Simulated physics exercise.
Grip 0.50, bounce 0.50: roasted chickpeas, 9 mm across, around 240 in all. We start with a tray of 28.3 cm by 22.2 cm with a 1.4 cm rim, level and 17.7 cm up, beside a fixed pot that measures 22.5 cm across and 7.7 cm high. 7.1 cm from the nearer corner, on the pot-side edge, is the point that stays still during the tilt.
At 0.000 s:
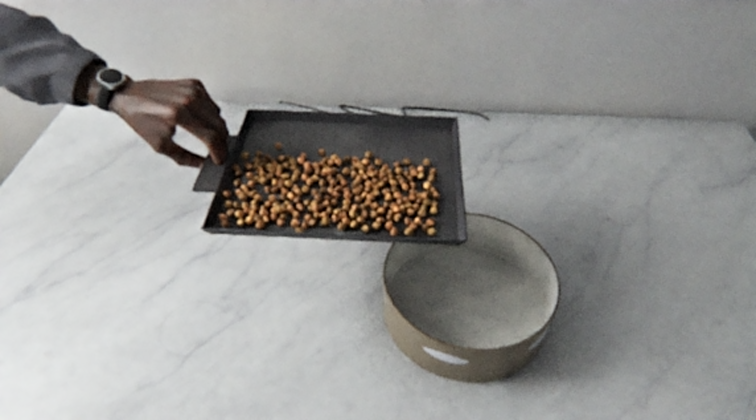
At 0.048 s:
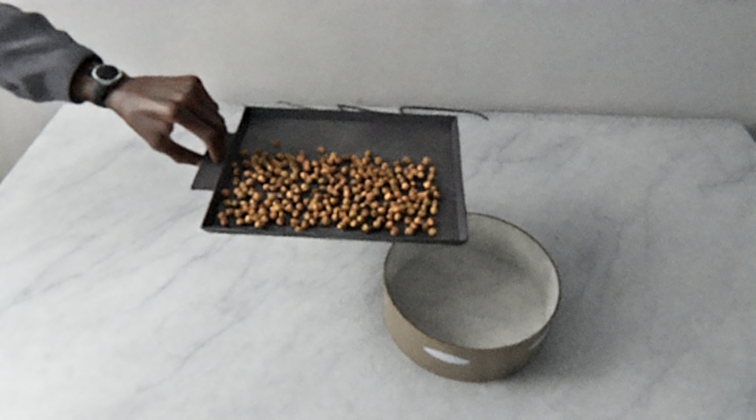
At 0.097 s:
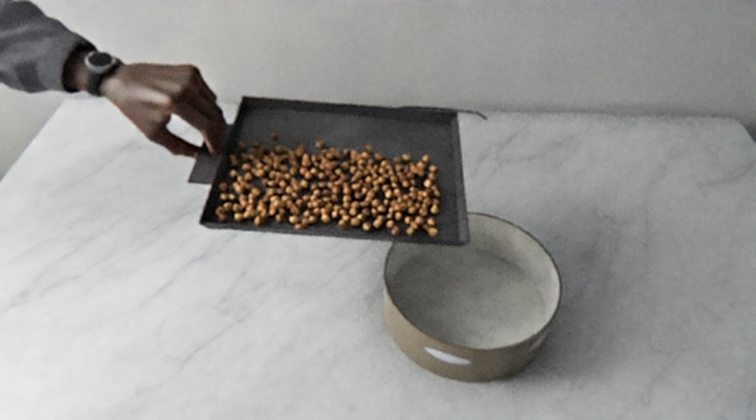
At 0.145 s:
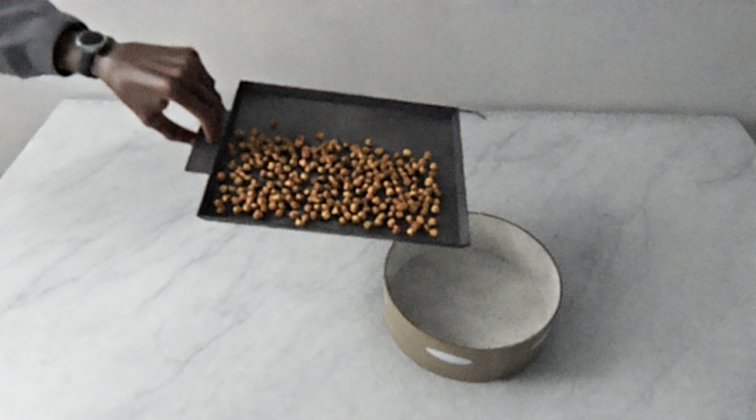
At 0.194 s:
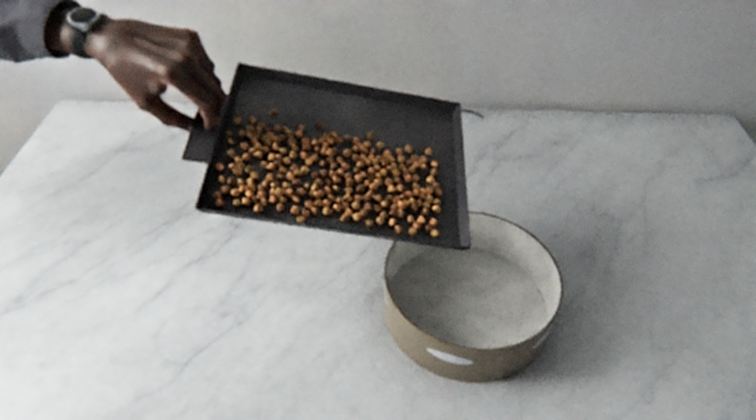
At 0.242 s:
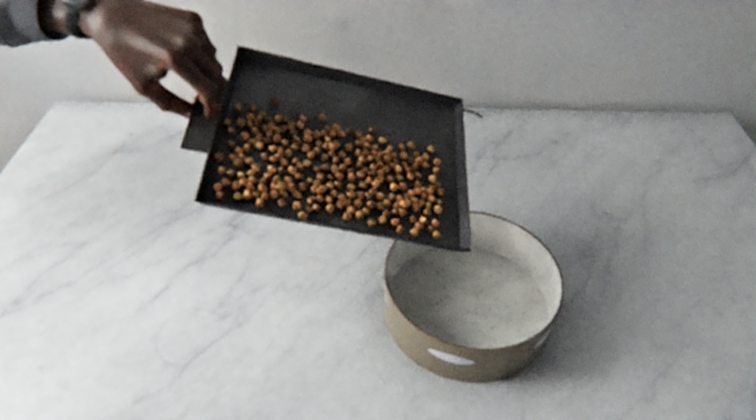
A hand raises the left side of a dark tray of roasted chickpeas, tilting it rightward.
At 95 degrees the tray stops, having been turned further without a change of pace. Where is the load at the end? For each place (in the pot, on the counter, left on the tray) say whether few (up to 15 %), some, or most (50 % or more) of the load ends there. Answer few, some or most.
Pot: Most; counter: Few; tray: Few.
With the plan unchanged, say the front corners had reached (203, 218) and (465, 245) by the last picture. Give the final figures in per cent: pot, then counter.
Pot 70 % / counter 30 %.
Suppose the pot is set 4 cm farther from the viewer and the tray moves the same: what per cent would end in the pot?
Expect something close to 75 per cent.
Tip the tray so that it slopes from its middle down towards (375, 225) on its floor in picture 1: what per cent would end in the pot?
That comes to around 60 per cent.
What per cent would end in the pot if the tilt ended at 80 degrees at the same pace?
Near 100 %, then.
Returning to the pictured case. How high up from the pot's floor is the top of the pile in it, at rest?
I'd say near 2.5 centimetres.
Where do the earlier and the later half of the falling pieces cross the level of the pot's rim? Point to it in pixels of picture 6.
Early: About (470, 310); late: About (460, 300).
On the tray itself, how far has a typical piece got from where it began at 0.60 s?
Around 8 centimetres.
Then, at 0.60 s, tilt 56 degrees; the tray holds 100 %, the pot 0 %.
After 0.83 s, tilt 80 degrees; the tray holds 35 %, the pot 45 %.
Then, at 1.18 s, tilt 95 degrees; the tray holds 0 %, the pot 100 %.
At rest (1.6 s), pot 100 %, counter 5 %, tray 0 %.
